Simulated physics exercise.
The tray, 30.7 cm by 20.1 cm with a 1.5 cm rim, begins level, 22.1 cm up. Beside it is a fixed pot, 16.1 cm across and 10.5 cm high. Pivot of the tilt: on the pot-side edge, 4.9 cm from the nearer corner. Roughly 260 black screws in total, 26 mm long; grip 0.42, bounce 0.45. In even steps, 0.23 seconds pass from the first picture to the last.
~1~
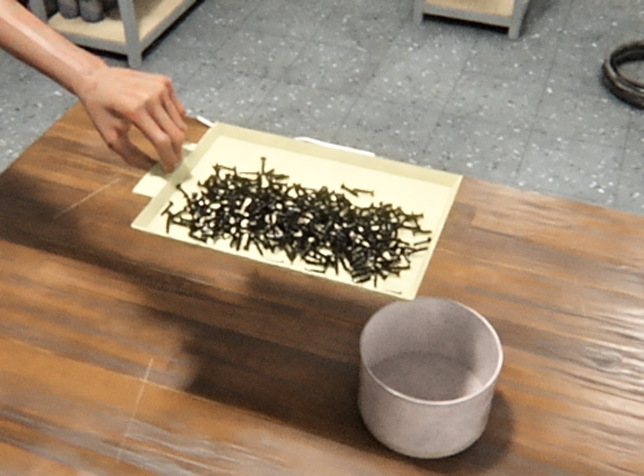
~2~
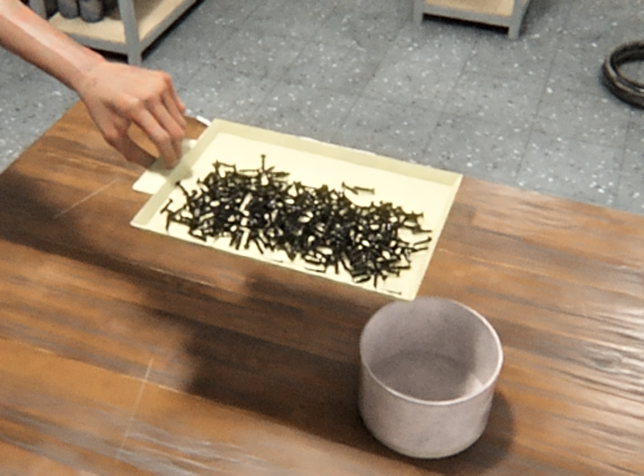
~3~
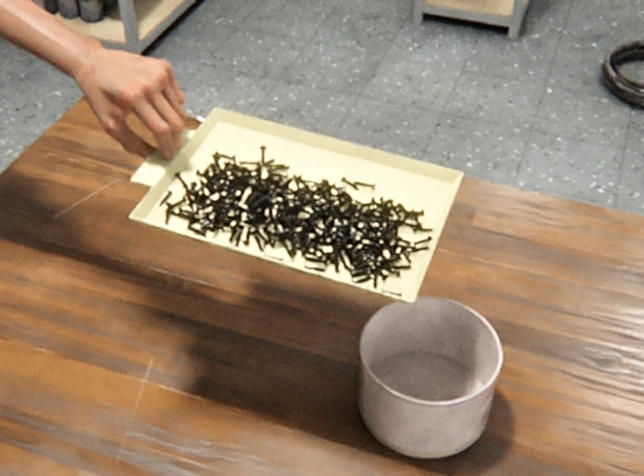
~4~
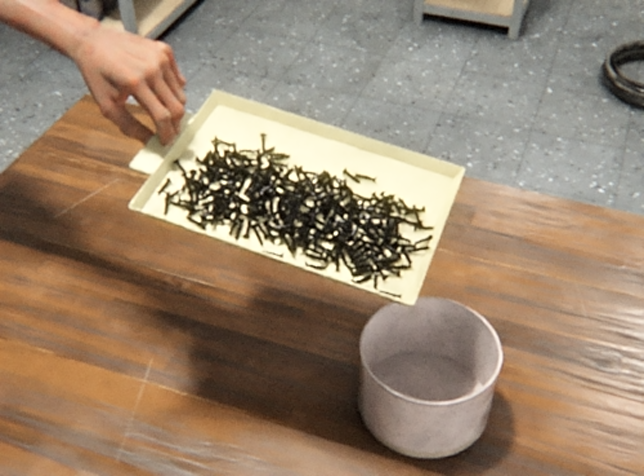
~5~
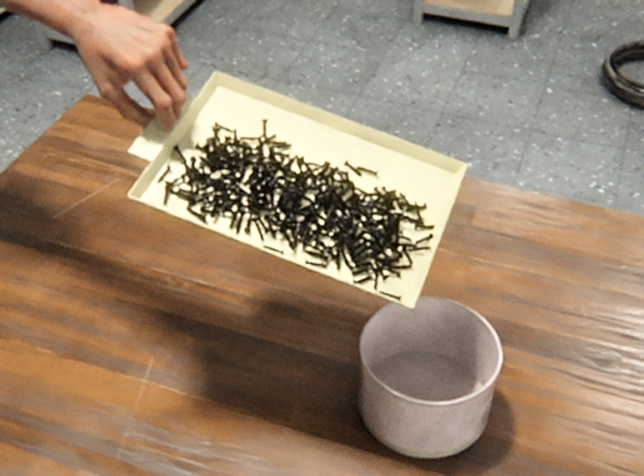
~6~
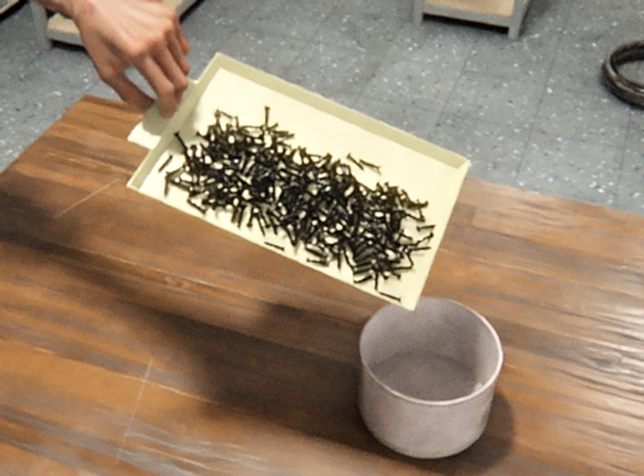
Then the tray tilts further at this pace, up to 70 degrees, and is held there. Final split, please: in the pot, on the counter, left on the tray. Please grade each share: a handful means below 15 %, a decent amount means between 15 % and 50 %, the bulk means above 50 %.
Pot: A decent amount, counter: The bulk, left on the tray: A handful.
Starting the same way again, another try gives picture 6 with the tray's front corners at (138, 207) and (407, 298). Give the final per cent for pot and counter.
The pot gets 40 and the counter 60.
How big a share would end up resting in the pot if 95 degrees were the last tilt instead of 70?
You'd end up with some 40 % in the pot.
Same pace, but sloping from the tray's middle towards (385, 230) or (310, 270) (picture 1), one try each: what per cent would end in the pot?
That would be close to 35 per cent, then close to 20 per cent.
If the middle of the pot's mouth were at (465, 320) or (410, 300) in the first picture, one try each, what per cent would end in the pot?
First try about 0 per cent, second try about 0 per cent.
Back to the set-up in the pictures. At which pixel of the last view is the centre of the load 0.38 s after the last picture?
I'd put it close to (379, 269).
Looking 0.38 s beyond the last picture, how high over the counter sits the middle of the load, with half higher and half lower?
Around 26 cm up.
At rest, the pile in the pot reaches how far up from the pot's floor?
About 2.5 centimetres.
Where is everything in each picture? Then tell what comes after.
In the first frame, tray tilt 0 degrees, front corners at (141, 223) and (407, 292); middle of the pieces at (303, 216); pot at (430, 347).
In the second frame, tray tilt 1 degrees, front corners at (141, 221) and (407, 292); middle of the pieces at (303, 215).
In the third frame, tray tilt 4 degrees, front corners at (140, 214) and (407, 294), lowest corner right front; middle of the pieces at (303, 211).
In the fourth frame, tray tilt 9 degrees, front corners at (139, 204) and (408, 296), lowest corner right front; middle of the pieces at (304, 204).
In the fifth frame, tray tilt 14 degrees, front corners at (138, 193) and (408, 299), lowest corner right front; middle of the pieces at (306, 198).
In the sixth frame, tray tilt 19 degrees, front corners at (138, 183) and (408, 301), lowest corner right front; middle of the pieces at (308, 192); pot at (430, 347).
Then, 0.22 s after the last picture, tilt 45 degrees; the tray holds 100 %, the pot 0 %.
Then, 0.38 s after the last picture, tilt 62 degrees; the tray holds 85 %, the pot 0 %.
Then, 0.65 s after the last picture, tilt 70 degrees; the tray holds 0 %, the pot 30 %.
In the end, pot 35 %, counter 65 %, tray 0 %.
